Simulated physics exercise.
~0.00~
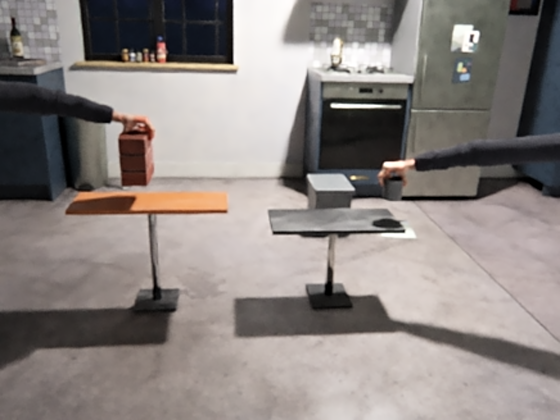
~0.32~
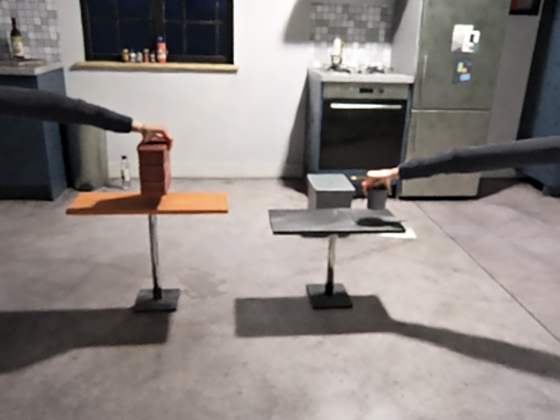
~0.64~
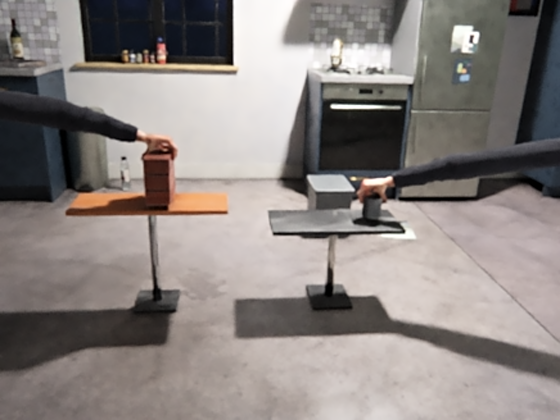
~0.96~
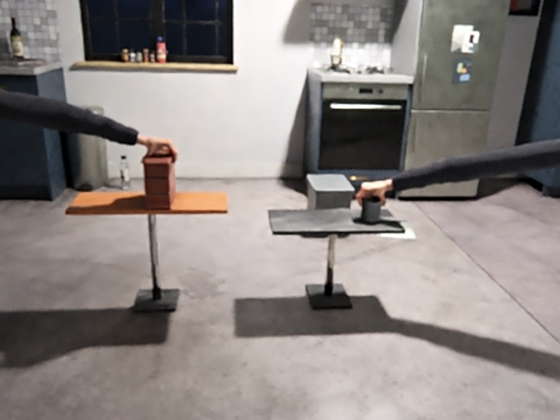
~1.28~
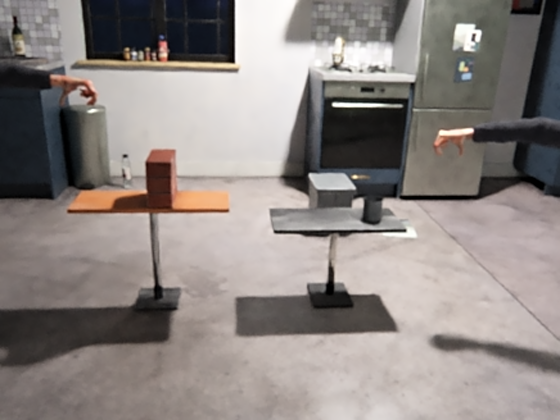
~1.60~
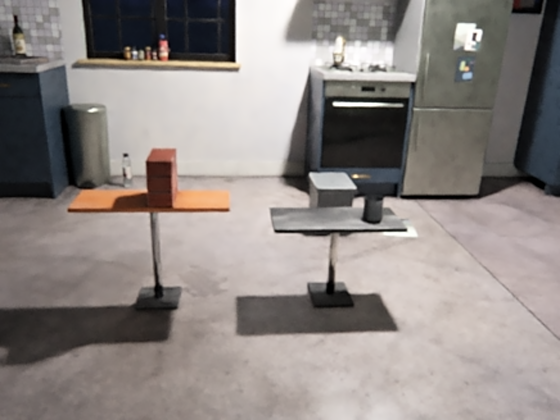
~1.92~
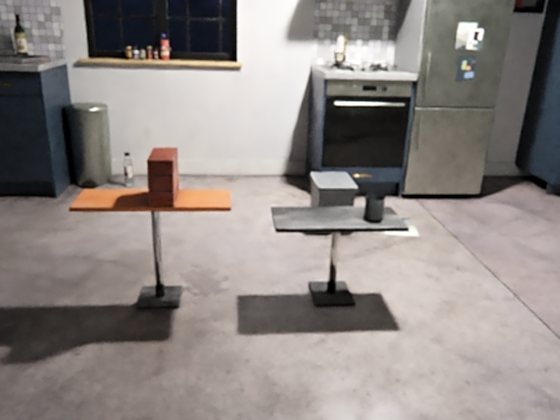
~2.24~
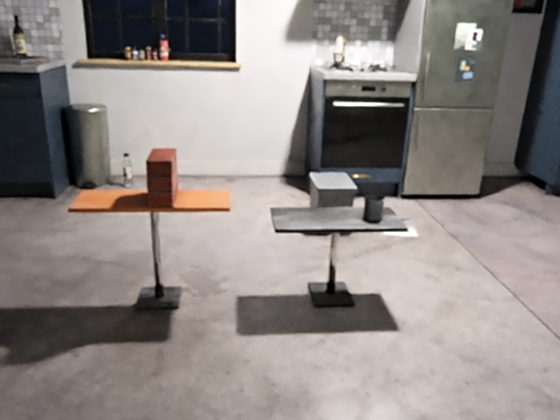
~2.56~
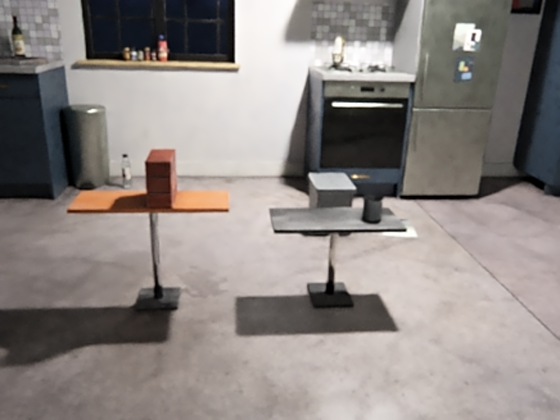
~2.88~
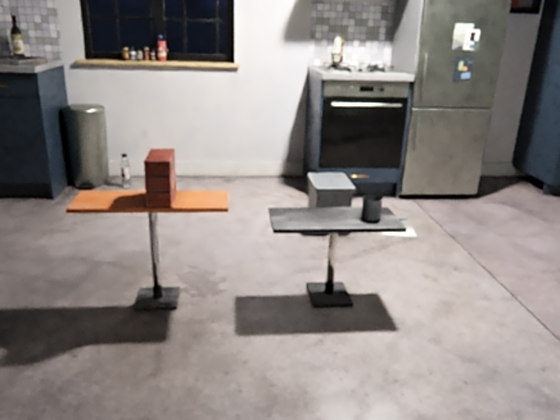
The clip shows one hand lowering a stack of red bricks onto an orange side table while another sets a dark beaker beside a grey box on a black stand; both hands let go and withdraw, and everything stays steady.
